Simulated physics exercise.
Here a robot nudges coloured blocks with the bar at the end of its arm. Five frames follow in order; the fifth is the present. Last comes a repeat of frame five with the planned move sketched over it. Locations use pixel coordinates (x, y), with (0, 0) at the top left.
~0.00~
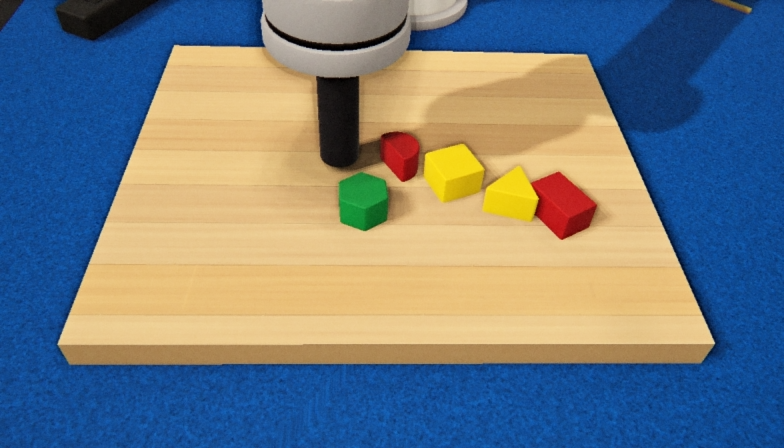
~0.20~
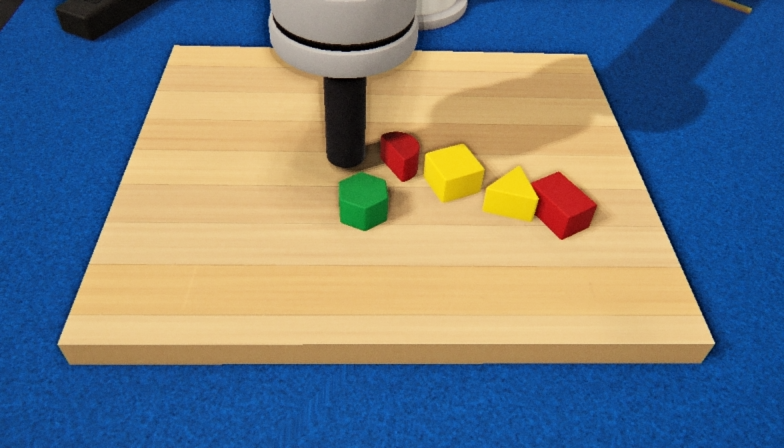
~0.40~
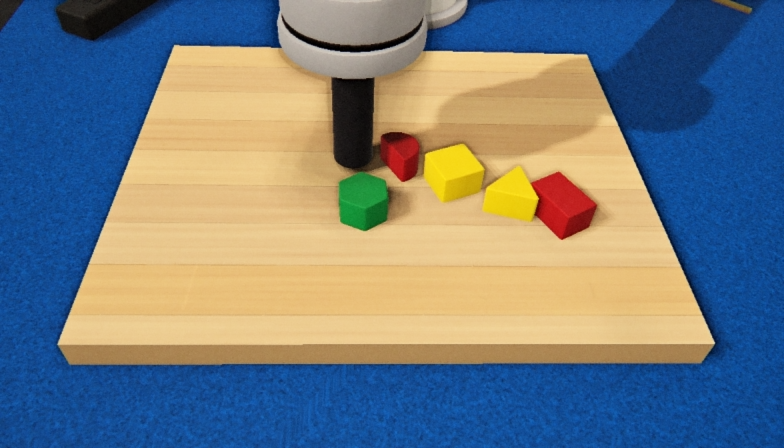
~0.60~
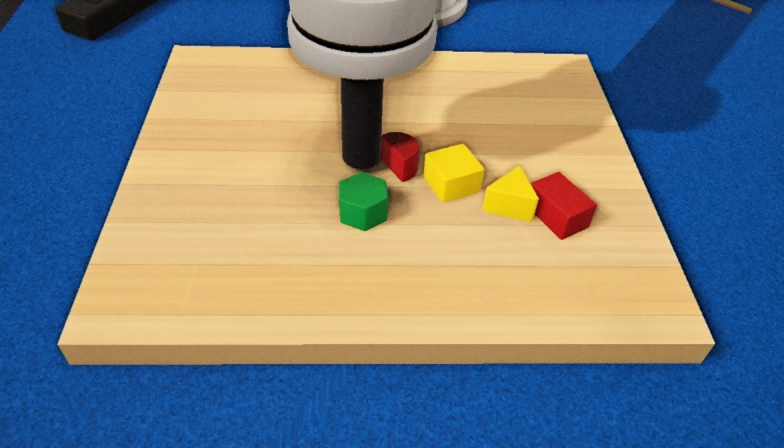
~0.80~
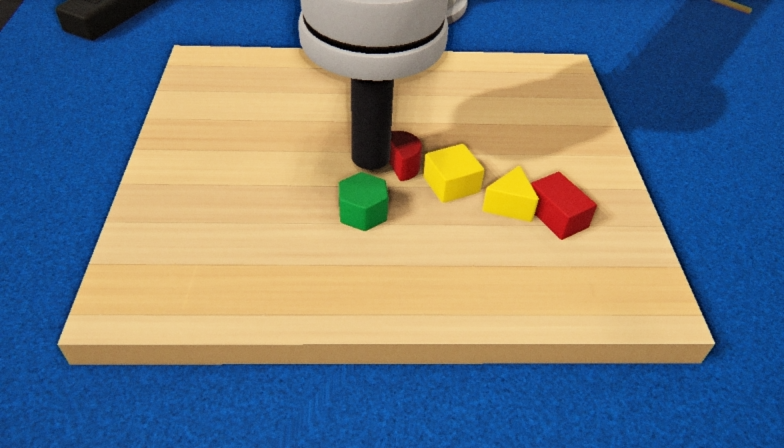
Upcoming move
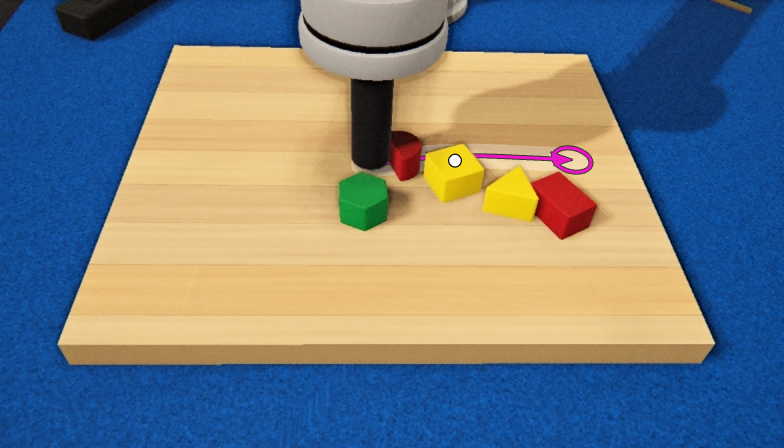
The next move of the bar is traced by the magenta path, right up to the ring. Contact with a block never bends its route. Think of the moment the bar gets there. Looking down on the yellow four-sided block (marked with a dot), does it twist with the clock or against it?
I'd predict that, seen from above, the yellow four-sided block rotates clockwise.
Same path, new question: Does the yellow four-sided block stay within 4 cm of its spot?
I'd say yes.
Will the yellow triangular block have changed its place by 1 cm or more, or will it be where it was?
It is shifted.
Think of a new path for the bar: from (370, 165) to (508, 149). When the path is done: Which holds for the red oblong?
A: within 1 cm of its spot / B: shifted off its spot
(A)
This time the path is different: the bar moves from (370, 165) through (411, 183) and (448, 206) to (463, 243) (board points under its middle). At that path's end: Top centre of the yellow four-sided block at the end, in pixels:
Expect it around (483, 164).
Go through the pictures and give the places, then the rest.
Bar's lower end at (340, 155); green hexagonal block at (363, 189); red half-round block at (402, 143); yellow four-sided block at (455, 161); yellow triangular block at (515, 183), in the first frame.
Bar at (346, 156); blocks still, in the second frame.
Bar at (353, 156); blocks still, in the third frame.
Bar at (361, 157); blocks still, in the fourth frame.
Bar at (371, 158); green hexagonal block at (363, 189); red half-round block at (405, 142); yellow four-sided block at (455, 161); yellow triangular block at (515, 183), in the fifth frame.
Drawn move, from (370, 165) by way of (437, 157) and (505, 157) to (572, 160); the dot is on the yellow four-sided block.
On the path given first. One third of the way, bar at (439, 150); red half-round block at (472, 145), turned 70° clockwise; yellow four-sided block at (480, 171), turned 15° clockwise; yellow triangular block at (522, 190), turned 15° anticlockwise.
Two thirds of the way, bar at (506, 150); red half-round block at (517, 154), turned 105° clockwise; yellow four-sided block at (483, 174), turned 30° clockwise; yellow triangular block at (523, 192), turned 20° anticlockwise.
At the end, bar at (574, 153); green hexagonal block still; red half-round block at (518, 155), turned 110° clockwise; yellow four-sided block at (483, 174), turned 30° clockwise; yellow triangular block at (523, 192), turned 20° anticlockwise.
